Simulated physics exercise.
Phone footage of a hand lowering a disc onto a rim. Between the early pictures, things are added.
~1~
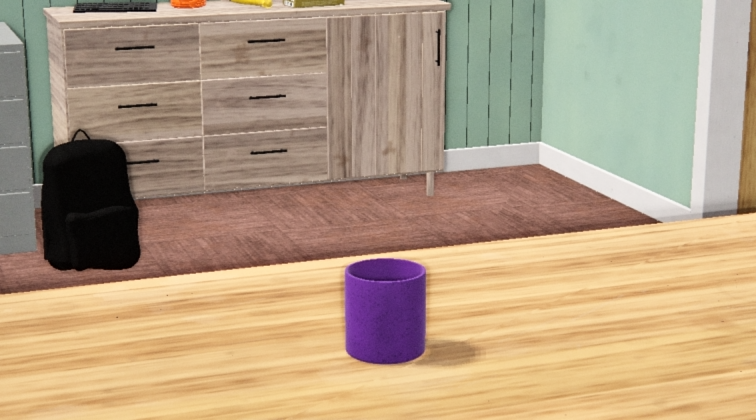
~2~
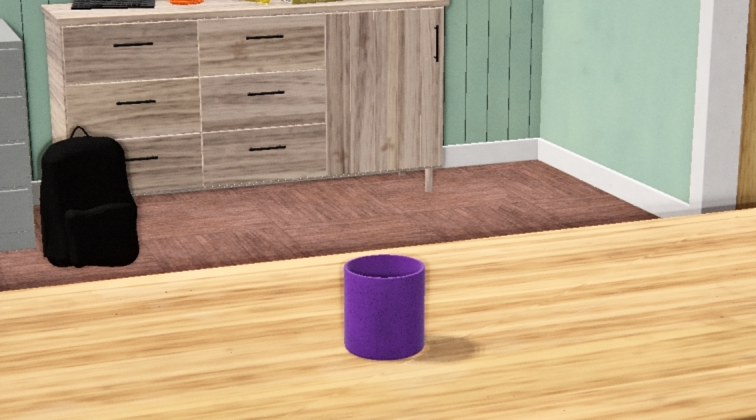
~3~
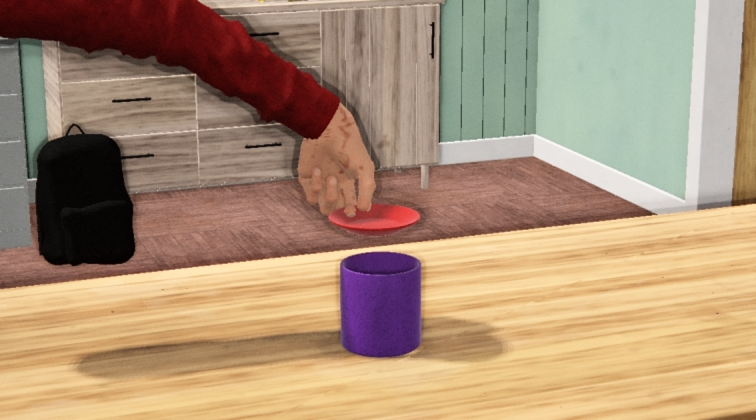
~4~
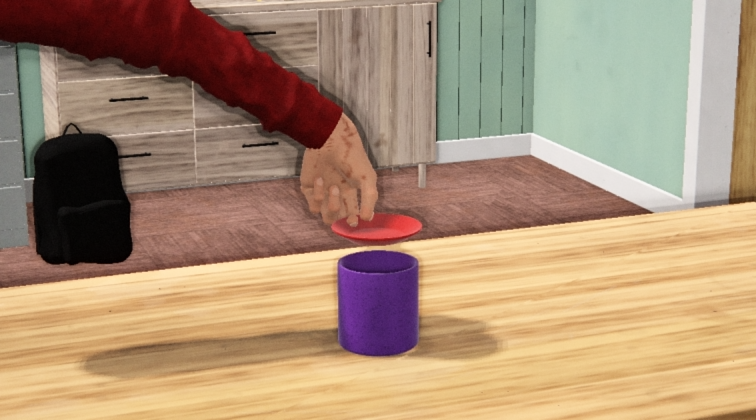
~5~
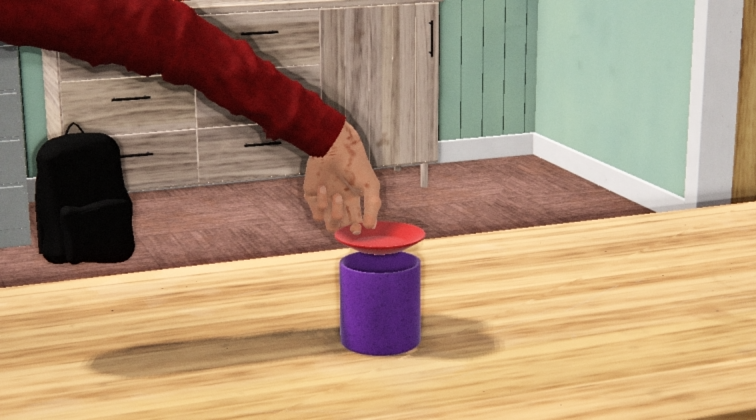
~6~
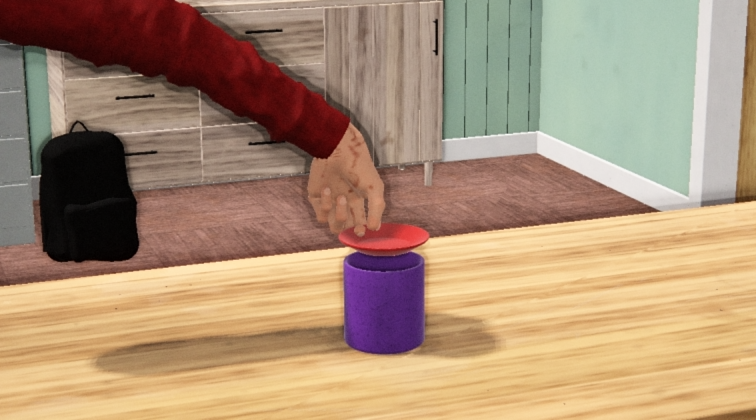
In a room with green walls and a brown floor, a slightly shaky camera looks across a light wooden tabletop toward a wooden cabinet. A purple mug stands near the middle of the table, and a black backpack rests on the floor at left. A hand in a dark red sleeve appears from the left holding a red plate, then lowers it slightly rightward onto the mug's rim.
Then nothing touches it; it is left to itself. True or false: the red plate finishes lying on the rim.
True.
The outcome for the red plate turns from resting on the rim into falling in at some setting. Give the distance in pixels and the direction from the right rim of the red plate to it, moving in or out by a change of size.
About 8 pixels to the left.
Then, 0.10 s past the last view, red plate travelled a little near (384, 255).
Then, 0.18 s past the last view, red plate moving near (384, 253).
Then, 0.60 s past the last view, red plate sitting on the rim near (384, 253).
Finally, the red plate covers the opening, near (384, 253).
